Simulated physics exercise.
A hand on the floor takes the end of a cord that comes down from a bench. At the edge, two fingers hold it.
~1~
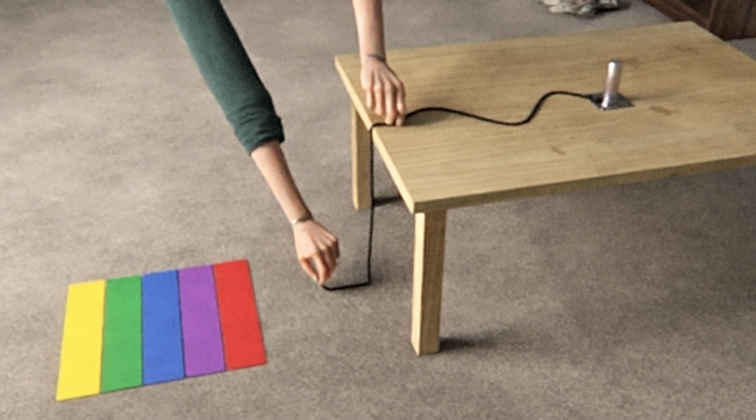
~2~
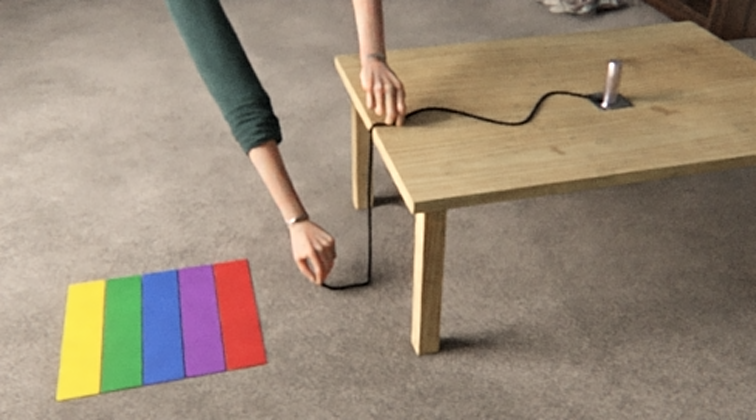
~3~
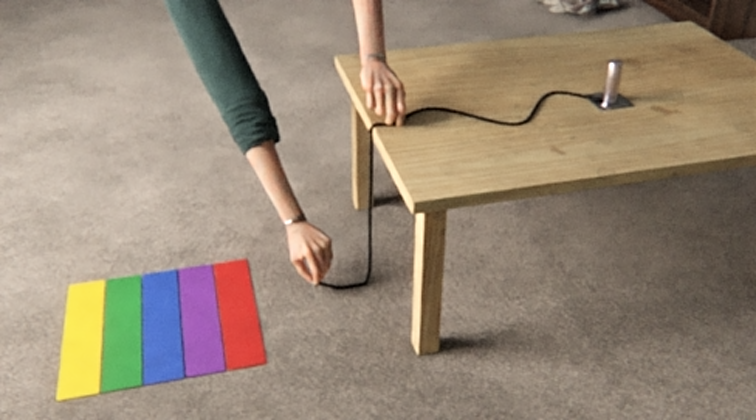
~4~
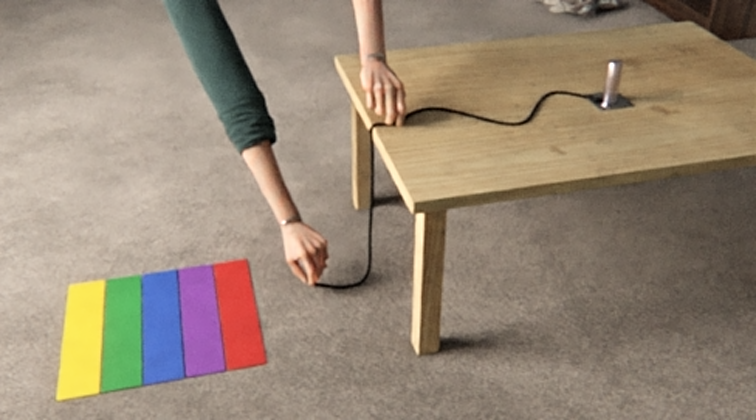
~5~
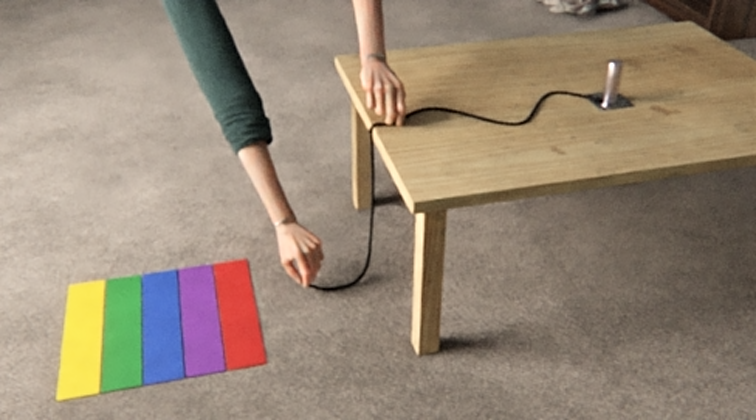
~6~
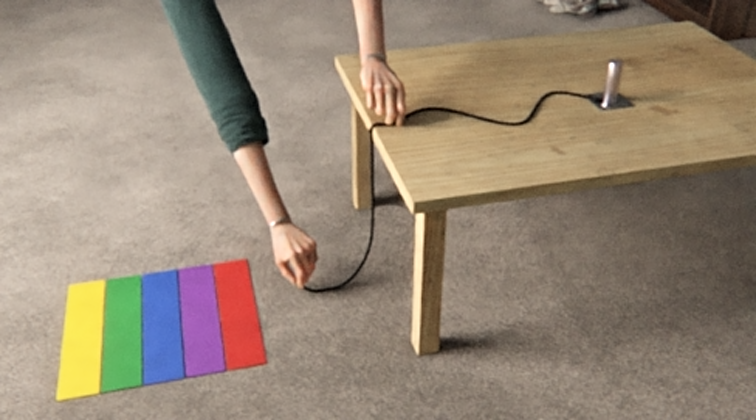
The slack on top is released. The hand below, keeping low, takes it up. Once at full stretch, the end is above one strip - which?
The end stops over the green strip.
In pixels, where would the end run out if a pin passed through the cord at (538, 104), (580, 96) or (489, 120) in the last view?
(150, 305), (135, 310) and (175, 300).
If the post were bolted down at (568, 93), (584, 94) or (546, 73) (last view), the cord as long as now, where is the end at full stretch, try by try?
First close to (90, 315), next close to (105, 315), last close to (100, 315).
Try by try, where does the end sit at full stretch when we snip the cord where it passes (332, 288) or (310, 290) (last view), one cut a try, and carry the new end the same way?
Taking them in turn, near (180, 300) and near (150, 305).
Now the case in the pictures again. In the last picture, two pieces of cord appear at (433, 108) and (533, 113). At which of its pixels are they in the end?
One ends up around (388, 125), the other around (502, 112).
Early on, end near (209, 297); over purple.
Midway, end near (156, 305); over blue.
At the end of the slack, end near (125, 310); over green. The end stops over the green strip.
